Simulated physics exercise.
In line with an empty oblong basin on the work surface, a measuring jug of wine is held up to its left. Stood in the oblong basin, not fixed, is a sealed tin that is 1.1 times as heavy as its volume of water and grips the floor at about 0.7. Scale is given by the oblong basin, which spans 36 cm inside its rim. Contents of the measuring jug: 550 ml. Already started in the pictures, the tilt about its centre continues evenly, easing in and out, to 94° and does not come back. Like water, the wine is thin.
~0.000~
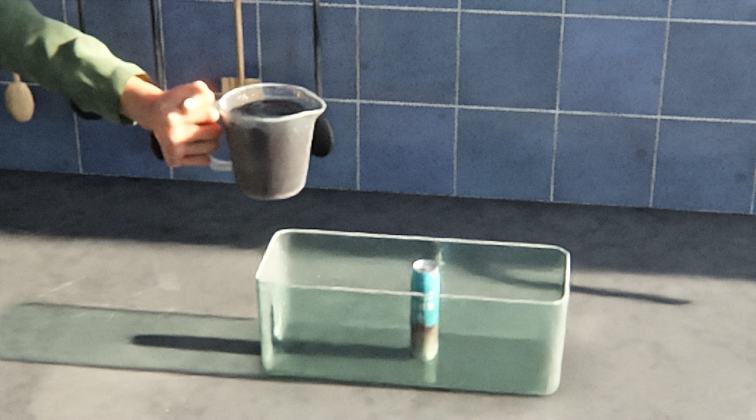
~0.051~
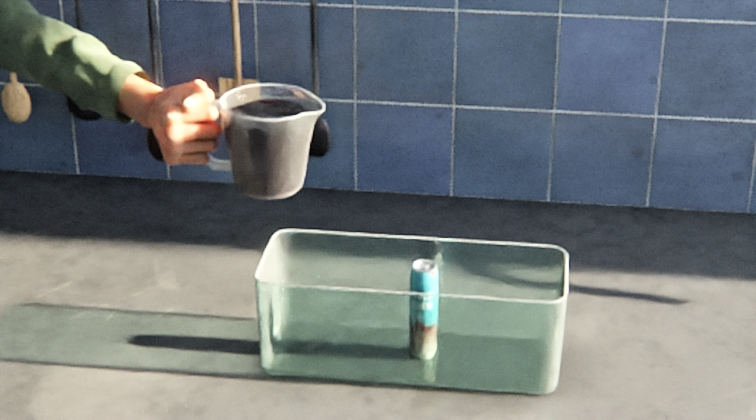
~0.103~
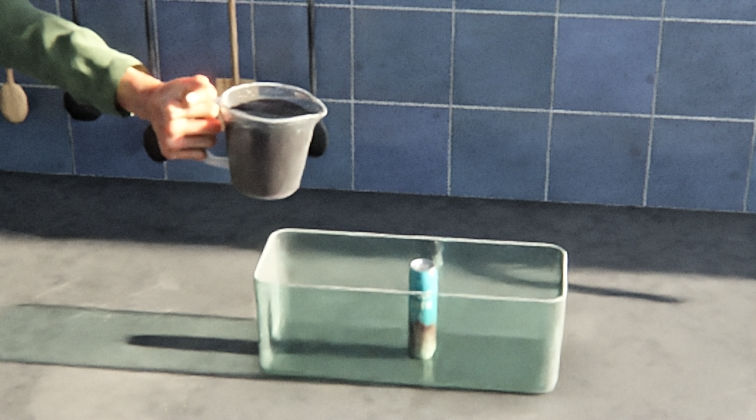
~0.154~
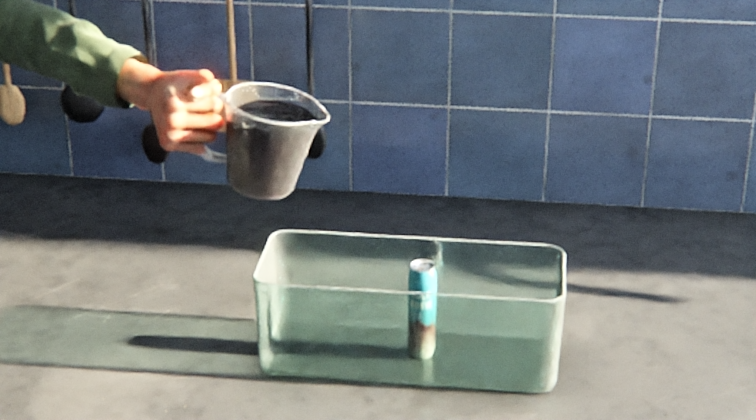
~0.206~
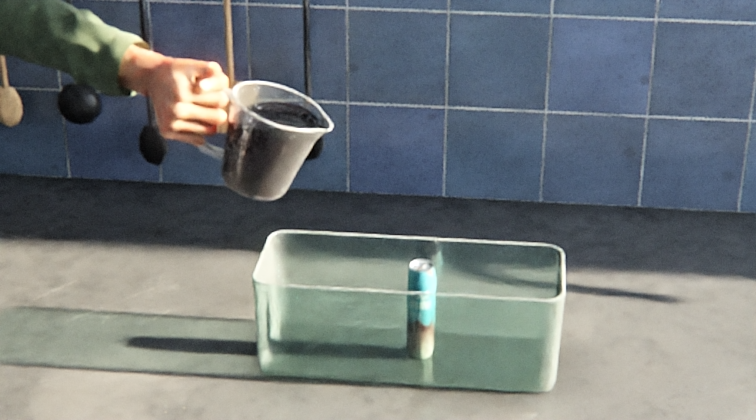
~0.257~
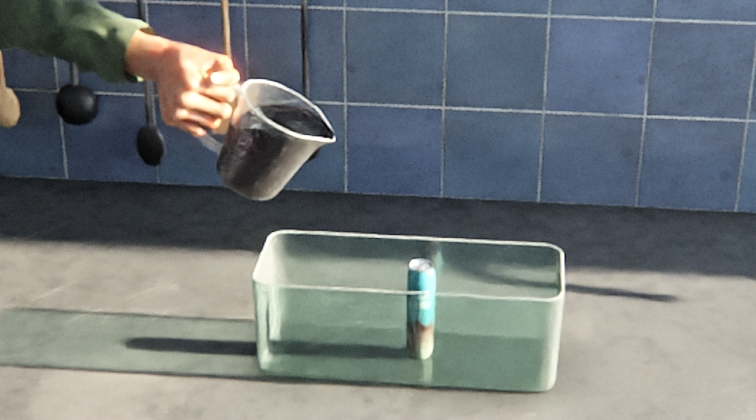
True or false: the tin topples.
False.
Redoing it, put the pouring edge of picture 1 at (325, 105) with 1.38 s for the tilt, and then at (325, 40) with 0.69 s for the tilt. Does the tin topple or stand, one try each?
Run one: It does not tip. Run two: It tumbles.
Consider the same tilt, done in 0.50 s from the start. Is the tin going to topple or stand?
The tin would stay balanced.
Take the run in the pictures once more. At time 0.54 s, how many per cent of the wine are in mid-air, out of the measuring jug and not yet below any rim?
Estimate: About 28 % of all of it.
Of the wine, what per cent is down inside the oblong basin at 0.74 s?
66 per cent, give or take a little.
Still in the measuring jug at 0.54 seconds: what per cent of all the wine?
I reckon about 56 in a hundred is still held.
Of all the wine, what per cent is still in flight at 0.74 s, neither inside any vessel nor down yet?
About 18 percent.
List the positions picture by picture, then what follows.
Tilt 0°; pouring edge (325, 106); surface from (228, 111) to (314, 116); the oblong basin's rim runs from (266, 256) to (567, 276); the tin's top is at (425, 270), in the first frame.
Tilt 1°; pouring edge (325, 107); surface from (227, 110) to (313, 116), in the second frame.
Tilt 5°; pouring edge (326, 111); surface from (228, 109) to (314, 117), in the third frame.
Tilt 11°; pouring edge (330, 118); surface from (231, 110) to (318, 120), in the fourth frame.
Tilt 19°; pouring edge (333, 127); surface from (233, 115) to (325, 122), in the fifth frame.
Tilt 29°; pouring edge (335, 138); surface from (233, 120) to (329, 129); 1 per cent is over the edge, in the sixth frame.
Then, 0.54 s in, the tilt is 83° and 56 per cent is still to pour; the tin stands where it began.
Then, 0.74 s in, the tilt is 94° and 15 per cent is still to pour; the tin stands where it began.
Then, 0.96 s in, the tilt is 94° and 3 per cent is still to pour; the tin stands where it began.
Then, 1.19 s in, the tilt is 94° and 0 per cent is still to pour; the tin stands where it began.
Finally, the tin stands where it began.
